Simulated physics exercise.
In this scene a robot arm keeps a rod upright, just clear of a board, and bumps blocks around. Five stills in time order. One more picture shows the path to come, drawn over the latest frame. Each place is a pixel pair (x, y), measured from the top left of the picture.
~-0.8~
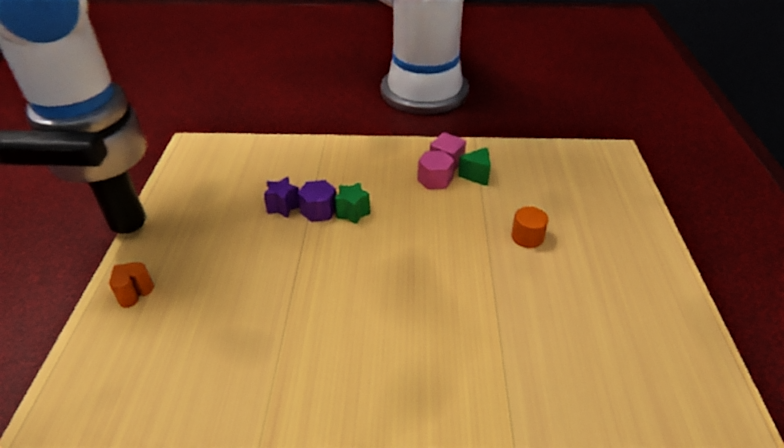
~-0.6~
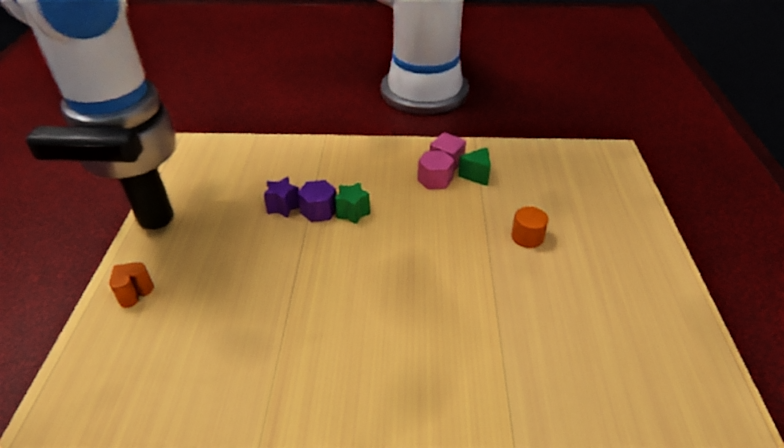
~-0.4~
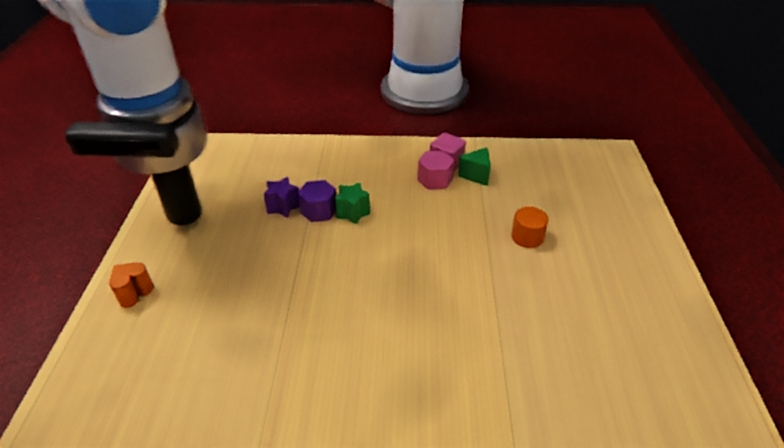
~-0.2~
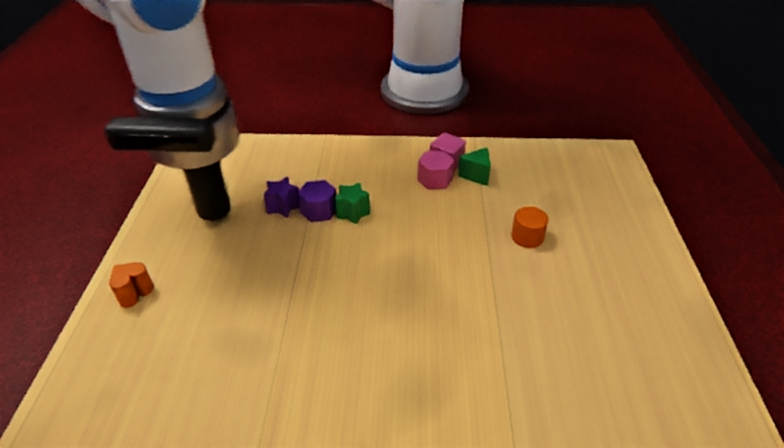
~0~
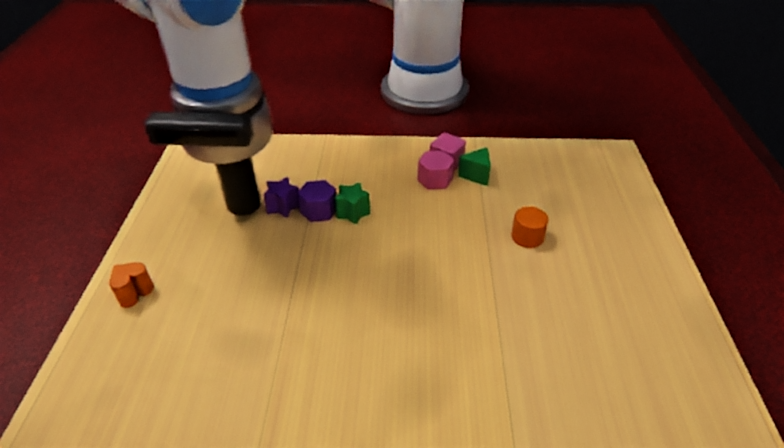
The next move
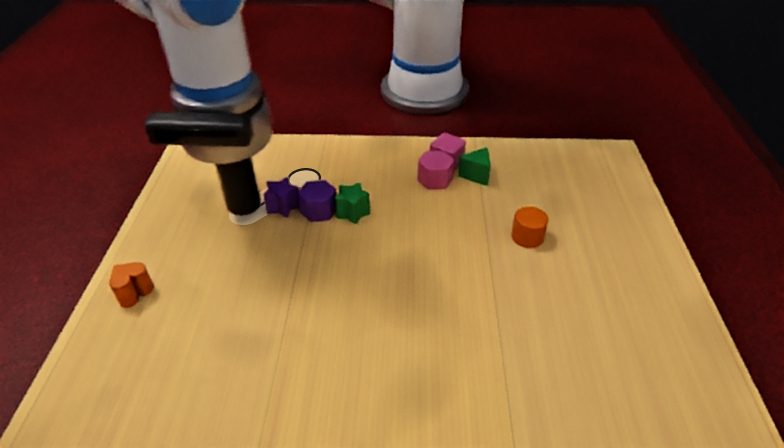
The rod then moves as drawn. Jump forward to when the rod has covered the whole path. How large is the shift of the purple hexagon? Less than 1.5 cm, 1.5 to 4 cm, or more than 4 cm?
The answer will be the short band, under 1.5 cm.
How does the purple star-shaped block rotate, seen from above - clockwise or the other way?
It is turned clockwise.
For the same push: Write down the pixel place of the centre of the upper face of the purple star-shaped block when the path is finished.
In the picture, that point is around (319, 171).
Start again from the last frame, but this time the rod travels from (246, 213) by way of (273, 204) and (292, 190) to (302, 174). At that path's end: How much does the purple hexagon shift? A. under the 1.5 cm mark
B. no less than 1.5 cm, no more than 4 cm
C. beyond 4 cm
B - no less than 1.5 cm, no more than 4 cm.
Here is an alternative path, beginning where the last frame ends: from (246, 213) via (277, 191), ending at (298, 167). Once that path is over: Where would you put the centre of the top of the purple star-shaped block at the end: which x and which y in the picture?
My best guess is (299, 178).
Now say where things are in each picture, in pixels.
Rod's lower end at (129, 223); purple star-shaped block at (280, 187); purple hexagon at (317, 190); green star-shaped block at (352, 192), in the first picture.
Rod at (157, 219); blocks still, in the second picture.
Rod at (185, 215); blocks still, in the third picture.
Rod at (215, 211); blocks still, in the fourth picture.
Rod at (244, 206); purple star-shaped block at (280, 187); purple hexagon at (317, 190); green star-shaped block at (352, 192), in the fifth picture.
Drawn move, in a line from (246, 213) to (304, 179).
What follows on the original path. Halfway along, rod at (275, 188); purple star-shaped block at (302, 177); purple hexagon at (323, 190), turned 20° clockwise.
At the end, rod at (303, 171); purple star-shaped block at (319, 171), turned 45° clockwise; purple hexagon at (326, 190), turned 30° clockwise; green star-shaped block at (357, 194).
